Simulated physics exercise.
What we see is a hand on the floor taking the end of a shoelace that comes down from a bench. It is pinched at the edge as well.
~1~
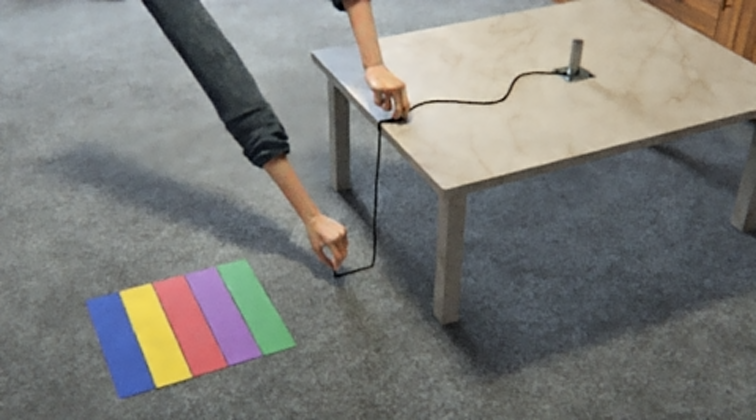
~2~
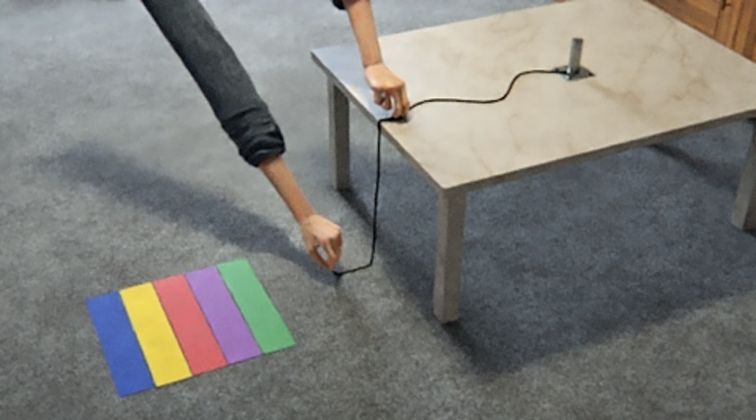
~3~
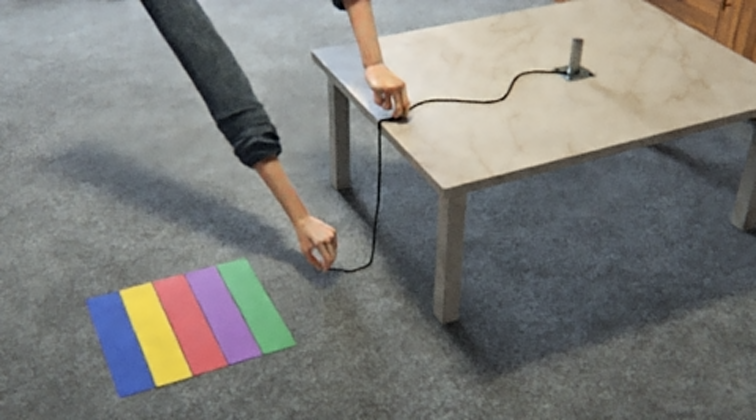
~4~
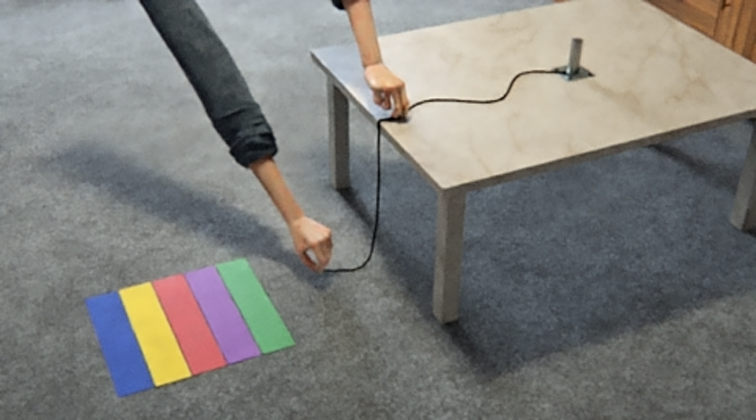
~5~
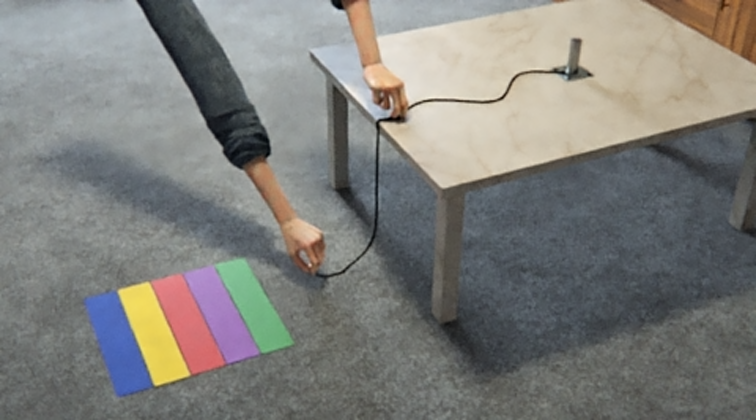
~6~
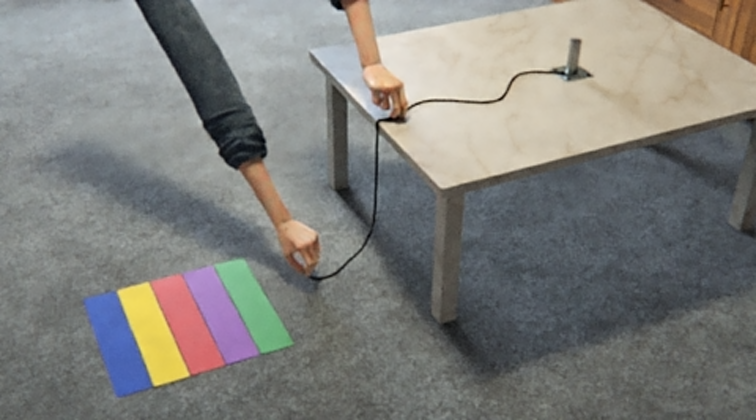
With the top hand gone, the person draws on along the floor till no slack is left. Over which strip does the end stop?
It halts on the red strip.
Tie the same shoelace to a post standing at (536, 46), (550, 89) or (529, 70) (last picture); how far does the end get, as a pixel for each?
About (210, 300), (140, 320) and (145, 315).
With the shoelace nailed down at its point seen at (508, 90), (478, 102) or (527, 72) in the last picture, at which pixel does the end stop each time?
Try by try, around (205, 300), (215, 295) and (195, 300).
Early on, end near (256, 286); over green.
Midway, end near (214, 297); over purple.
At the end of the slack, end near (187, 304); over red. Over red.
